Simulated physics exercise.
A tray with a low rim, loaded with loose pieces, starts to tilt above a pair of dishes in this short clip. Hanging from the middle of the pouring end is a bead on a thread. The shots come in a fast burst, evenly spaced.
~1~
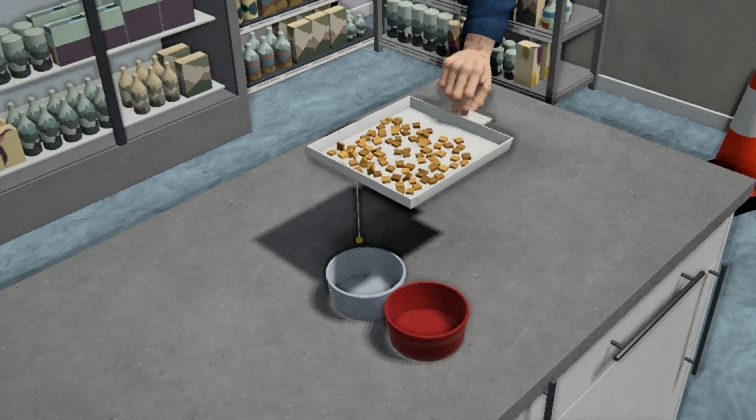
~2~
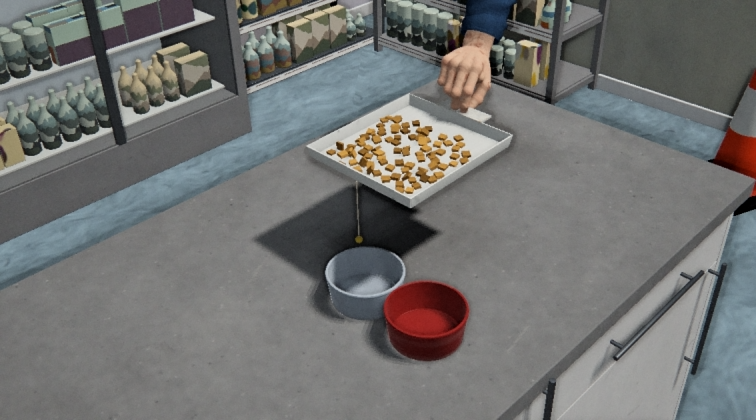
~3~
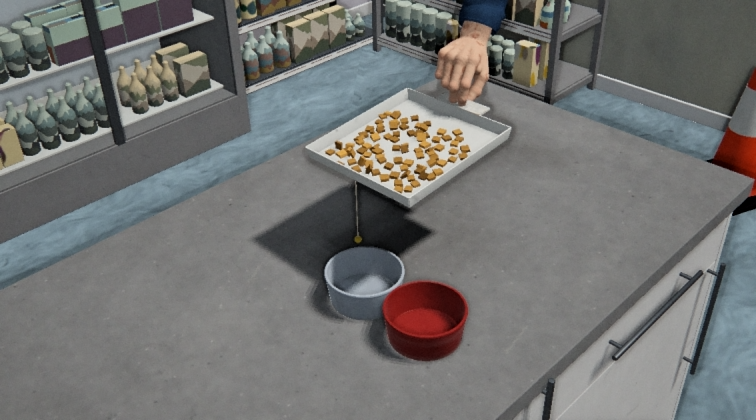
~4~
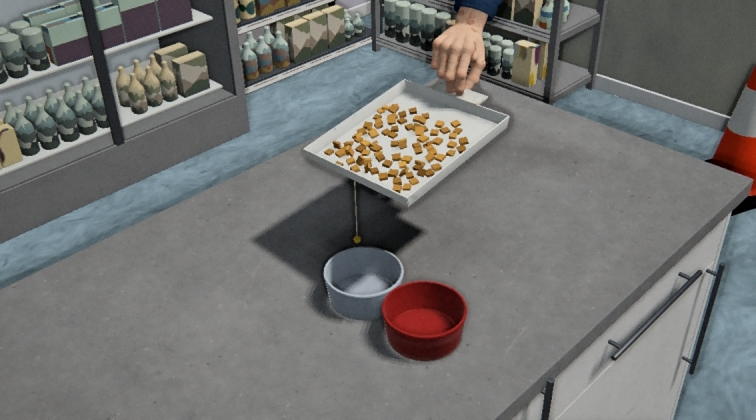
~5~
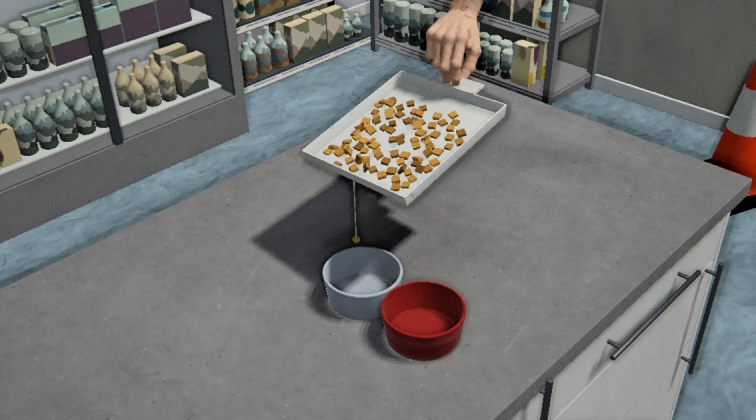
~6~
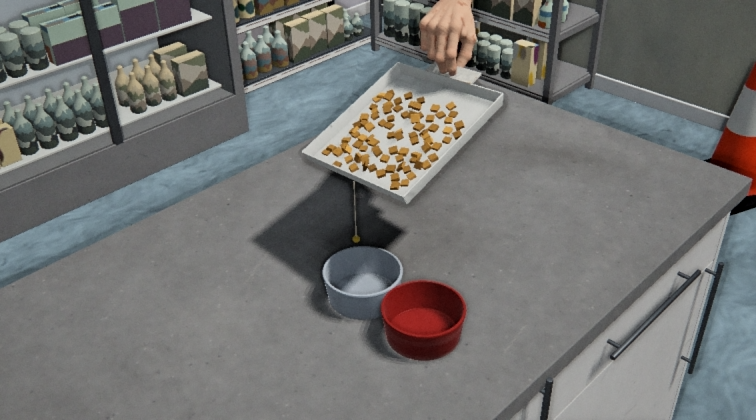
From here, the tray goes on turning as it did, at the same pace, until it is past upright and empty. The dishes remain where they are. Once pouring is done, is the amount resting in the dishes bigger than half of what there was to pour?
No, it is under half.
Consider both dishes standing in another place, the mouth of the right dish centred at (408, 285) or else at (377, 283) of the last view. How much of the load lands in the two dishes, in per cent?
Trial 1 around 30 percent, trial 2 around 70 percent.
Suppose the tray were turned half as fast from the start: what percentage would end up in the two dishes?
I'd say 20 percent or thereabouts.
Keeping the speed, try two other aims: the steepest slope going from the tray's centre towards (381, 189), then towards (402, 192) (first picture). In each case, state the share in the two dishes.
Lab note: Try one about 70 %, try two about 40 %.
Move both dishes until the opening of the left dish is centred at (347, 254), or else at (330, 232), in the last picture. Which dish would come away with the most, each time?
Well, the left-side one at the first spot and the left-side one at the second.
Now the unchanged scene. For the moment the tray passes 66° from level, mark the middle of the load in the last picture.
Around (348, 149).
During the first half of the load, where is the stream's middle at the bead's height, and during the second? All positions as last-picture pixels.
At (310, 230) for the first part, then at (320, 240) for the others.
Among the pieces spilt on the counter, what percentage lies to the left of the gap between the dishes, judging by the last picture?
Near 100 in a hundred.
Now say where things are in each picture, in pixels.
The first frame shows corners of the pouring end (311, 146) and (411, 197), level; middle of the load (398, 152), cereal squares; left dish (338, 300); right dish (399, 340); bead on its thread (359, 240).
The second frame shows corners of the pouring end (310, 146) and (410, 196), level; middle of the load (398, 151).
The third frame shows corners of the pouring end (309, 147) and (409, 196), tipped barely, lowest at the left corner; middle of the load (396, 148).
The fourth frame shows corners of the pouring end (307, 148) and (407, 195), tipped a little, lowest at the left corner; middle of the load (395, 144).
The fifth frame shows corners of the pouring end (306, 150) and (405, 195), tipped a little, lowest at the left corner; middle of the load (393, 139).
The sixth frame shows corners of the pouring end (305, 151) and (403, 194), tipped clearly, lowest at the left corner; middle of the load (391, 135); left dish (335, 299); right dish (395, 339).
Just after the last frame, tray tipped steeply; almost all on the tray; just a few in the air.
A moment on, tray tipped past a quarter turn; roughly a quarter on the tray; roughly a quarter outside both; roughly half in the air.
Further on, tray tipped past a quarter turn; roughly a quarter in the left dish; the larger part outside both.
When it is over, tray tipped past a quarter turn; not one in the right dish; roughly a quarter in the left dish; the larger part outside both.
